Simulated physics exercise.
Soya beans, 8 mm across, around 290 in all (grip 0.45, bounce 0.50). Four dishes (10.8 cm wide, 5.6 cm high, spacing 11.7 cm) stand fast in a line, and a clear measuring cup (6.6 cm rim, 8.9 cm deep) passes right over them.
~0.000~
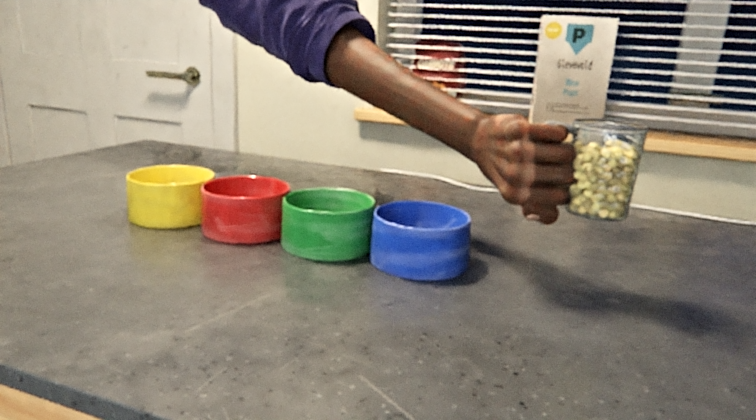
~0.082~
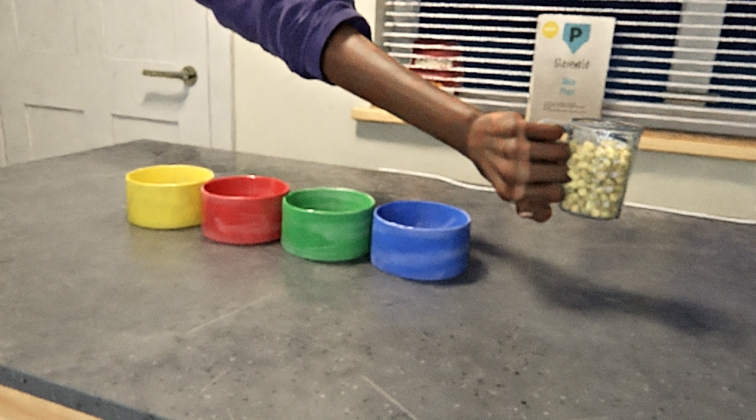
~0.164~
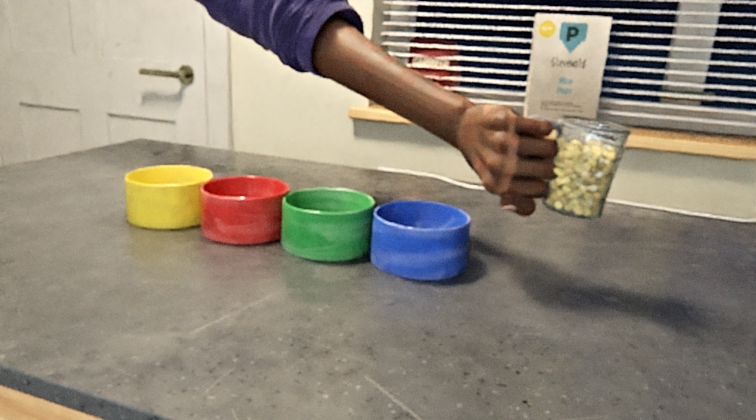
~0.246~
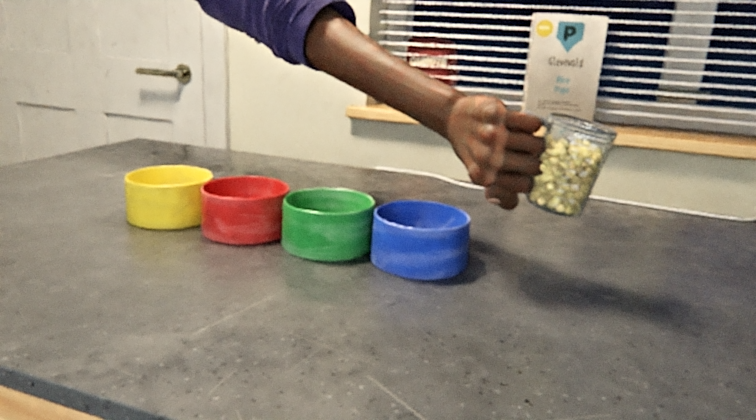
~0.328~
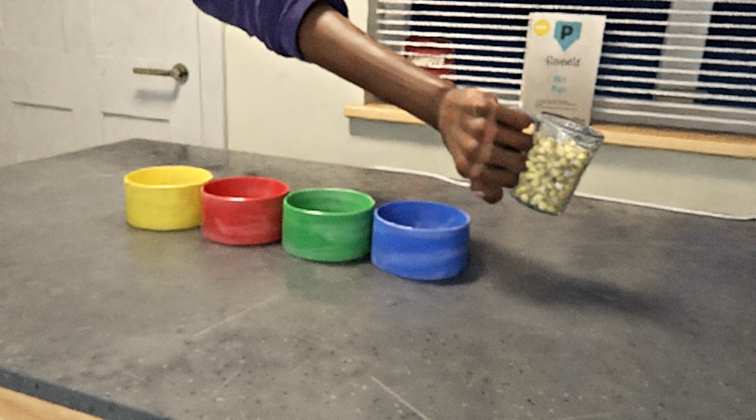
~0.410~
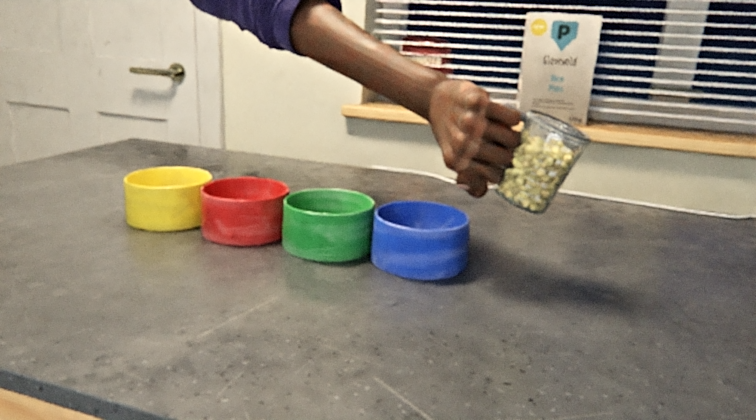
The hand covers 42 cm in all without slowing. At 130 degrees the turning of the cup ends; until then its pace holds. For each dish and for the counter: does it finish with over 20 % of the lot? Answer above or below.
Red below, blue below, green above, yellow below, counter below.
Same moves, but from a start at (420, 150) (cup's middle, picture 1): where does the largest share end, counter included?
Most goes to: Yellow.
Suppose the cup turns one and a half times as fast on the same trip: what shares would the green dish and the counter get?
Green 0; counter 10.
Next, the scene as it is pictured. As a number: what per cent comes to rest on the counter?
Some 5 per cent.
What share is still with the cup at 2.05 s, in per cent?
Some 60 per cent of the load.
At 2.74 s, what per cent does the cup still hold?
Roughly 0 per cent.
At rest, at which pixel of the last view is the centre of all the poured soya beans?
Near (328, 232).
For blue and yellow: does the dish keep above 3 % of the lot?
Blue yes; yellow no.
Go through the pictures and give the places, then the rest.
Cup at (603, 169), tilt 0 degrees, lip at (647, 128), moved 0.0 cm; middle of the pieces at (602, 176); blue dish at (422, 215); green dish at (329, 200); red dish at (246, 187); yellow dish at (171, 175), in the first picture.
Cup at (597, 169), tilt 2 degrees, lip at (641, 129), moved 0.5 cm; middle of the pieces at (596, 175), in the second picture.
Cup at (582, 167), tilt 6 degrees, lip at (629, 131), moved 1.8 cm; middle of the pieces at (581, 174), in the third picture.
Cup at (568, 166), tilt 11 degrees, lip at (616, 133), moved 3.2 cm; middle of the pieces at (566, 172), in the fourth picture.
Cup at (553, 164), tilt 15 degrees, lip at (603, 136), moved 4.5 cm; middle of the pieces at (551, 170), in the fifth picture.
Cup at (539, 163), tilt 20 degrees, lip at (590, 139), moved 5.9 cm; middle of the pieces at (536, 169); blue dish at (422, 215); green dish at (330, 201); red dish at (246, 189); yellow dish at (169, 177). The cup turns about 55 degrees a second and travels 17 cm a second, in the sixth picture.
After 1.39 s, tilt 76 degrees; cup holds 100 %.
After 2.05 s, tilt 113 degrees; cup holds 60 %, blue 5 %, green 30 %.
After 2.74 s, tilt 130 degrees; cup holds 0 %, blue 5 %, green 85 %.
By 3.1 s all is still; red 0 %, blue 5 %, green 85 %, yellow 0 %, counter 5 %.
